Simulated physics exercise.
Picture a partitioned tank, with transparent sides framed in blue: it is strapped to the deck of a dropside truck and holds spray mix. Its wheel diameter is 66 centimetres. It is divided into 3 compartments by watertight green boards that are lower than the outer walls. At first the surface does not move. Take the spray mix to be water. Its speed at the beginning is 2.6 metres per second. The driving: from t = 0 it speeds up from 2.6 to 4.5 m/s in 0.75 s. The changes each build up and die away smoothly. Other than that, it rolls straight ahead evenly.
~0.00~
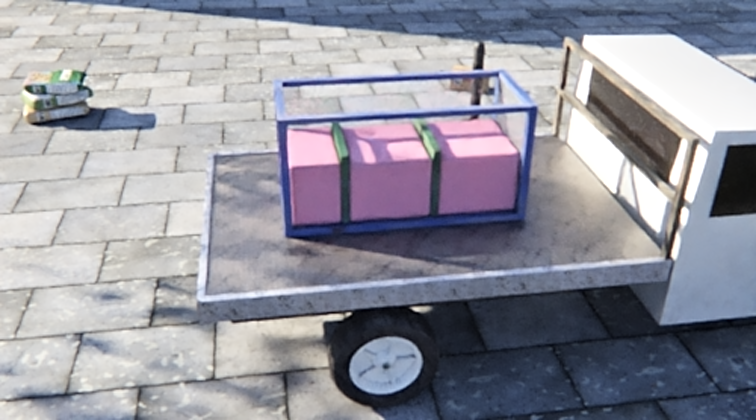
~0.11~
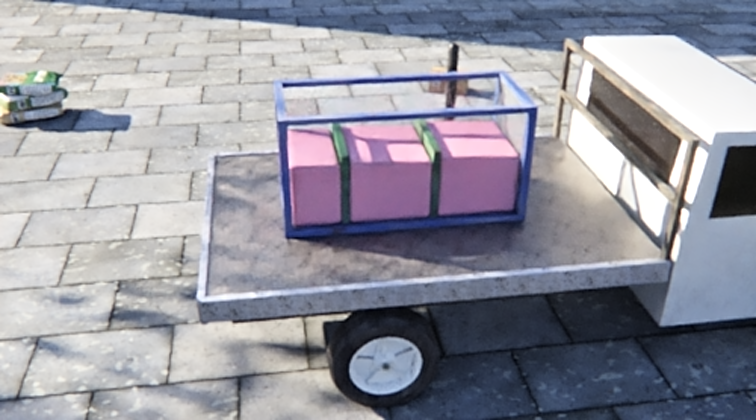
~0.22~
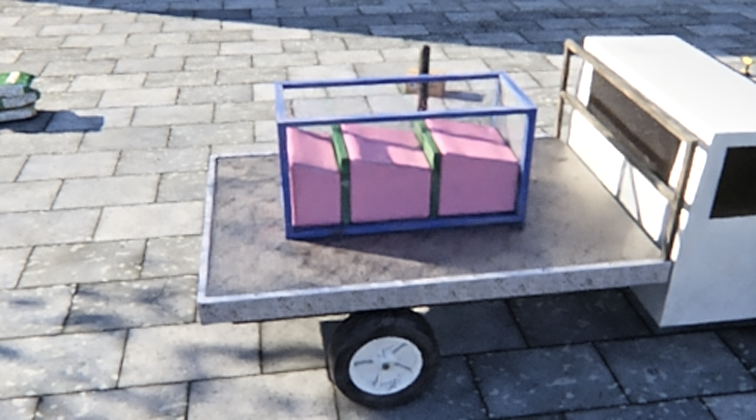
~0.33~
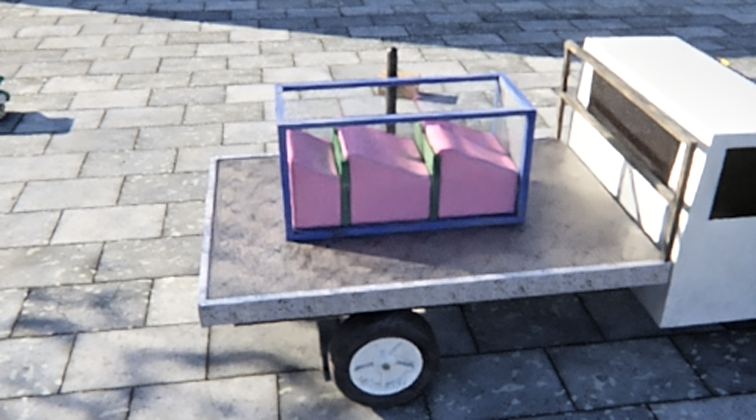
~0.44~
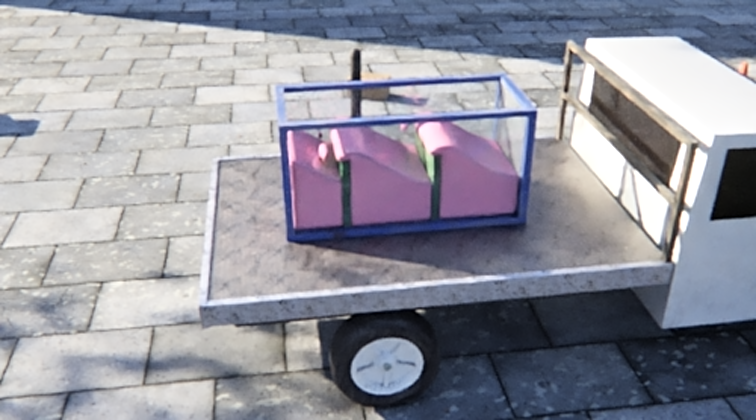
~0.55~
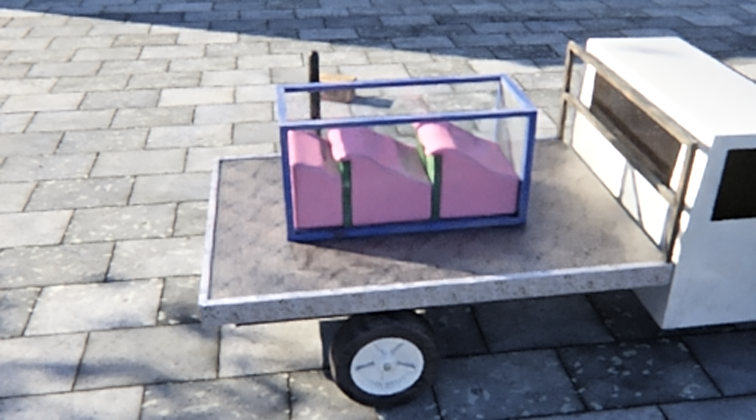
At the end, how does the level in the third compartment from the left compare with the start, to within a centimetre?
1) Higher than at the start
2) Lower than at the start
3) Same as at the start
Lower than at the start.
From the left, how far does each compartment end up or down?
Reading from the left, that's up 3 cm, up 1 cm, then down 3 cm.
By 0.95 s the compartments hold 44, 40, 38 cm, left to right.
By 1.35 s the compartments hold 44, 40, 38 cm, left to right.
By 1.85 s the compartments hold 44, 40, 37 cm, left to right.
By 3.73 s the compartments hold 43, 41, 38 cm, left to right.
